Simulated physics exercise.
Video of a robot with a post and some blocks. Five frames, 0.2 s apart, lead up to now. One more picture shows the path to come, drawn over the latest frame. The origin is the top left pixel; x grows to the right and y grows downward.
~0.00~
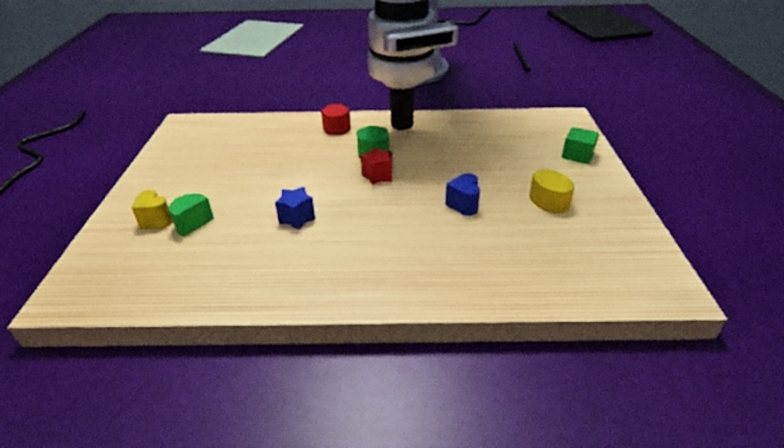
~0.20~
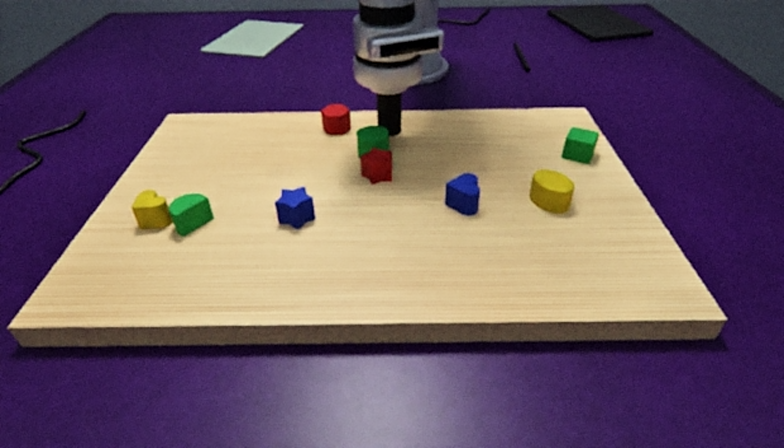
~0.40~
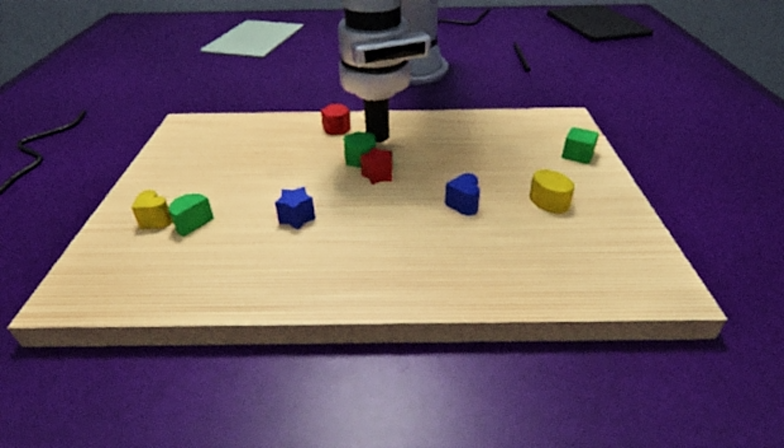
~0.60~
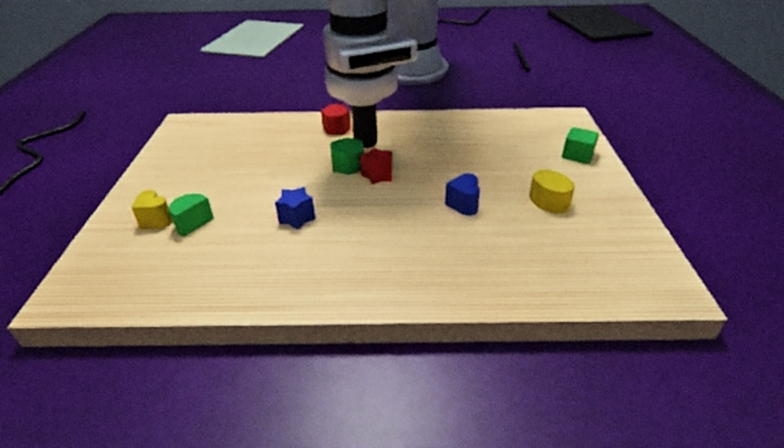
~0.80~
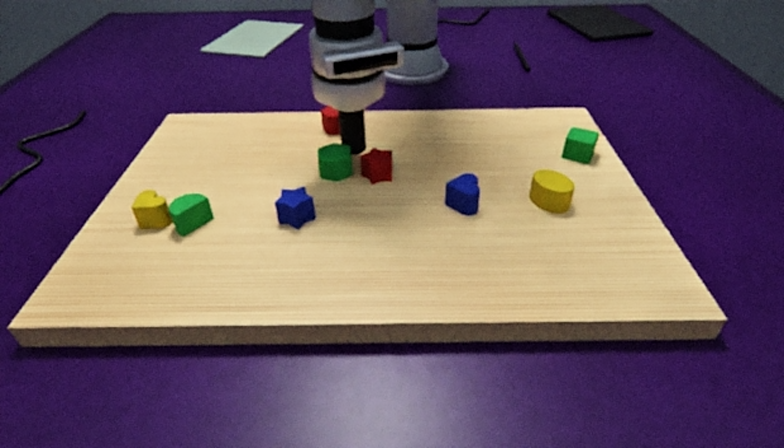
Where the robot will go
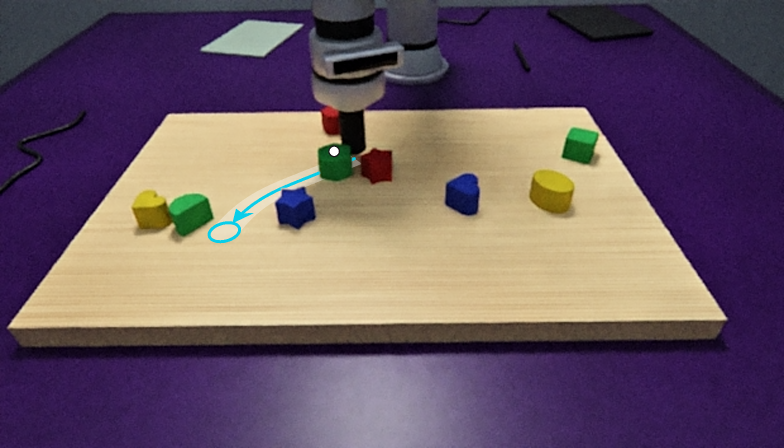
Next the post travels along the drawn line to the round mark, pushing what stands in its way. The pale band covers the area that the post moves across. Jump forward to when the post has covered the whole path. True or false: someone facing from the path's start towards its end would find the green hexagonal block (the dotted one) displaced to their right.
Answer: False.
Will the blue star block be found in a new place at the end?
It seems so.
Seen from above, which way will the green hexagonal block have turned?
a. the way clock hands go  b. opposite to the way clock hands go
My answer is option b.
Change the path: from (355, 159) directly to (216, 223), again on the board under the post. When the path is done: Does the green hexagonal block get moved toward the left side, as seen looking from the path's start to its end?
That would be a yes.
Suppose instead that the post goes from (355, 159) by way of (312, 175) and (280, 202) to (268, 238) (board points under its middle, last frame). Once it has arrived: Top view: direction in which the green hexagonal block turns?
It rotates counterclockwise.
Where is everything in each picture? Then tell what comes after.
The first picture shows lower end of the post at (402, 125), tops of blocks, green half-round block at (186, 202), blue star block at (293, 196), green hexagonal block at (372, 133).
The second picture shows post at (390, 131), blocks as before.
The third picture shows post at (378, 137), green hexagonal block at (359, 139).
The fourth picture shows post at (366, 143), green hexagonal block at (347, 145).
The fifth picture shows post at (354, 149), green half-round block at (186, 202), blue star block at (293, 196), green hexagonal block at (334, 151).
The drawn path runs from (355, 159) via (310, 177) and (262, 199), ending at (224, 232); the dot is on the green hexagonal block.
What follows on the original path. One third of the way, post at (307, 167); green hexagonal block at (291, 174), turned 25° anticlockwise.
Two thirds of the way, post at (259, 188); blue star block at (295, 202), turned 45° anticlockwise; green hexagonal block at (261, 196), turned 90° anticlockwise.
At the end, post at (221, 221); green half-round block not moved; blue star block at (295, 203), turned 50° anticlockwise; green hexagonal block at (254, 211), turned 155° anticlockwise.
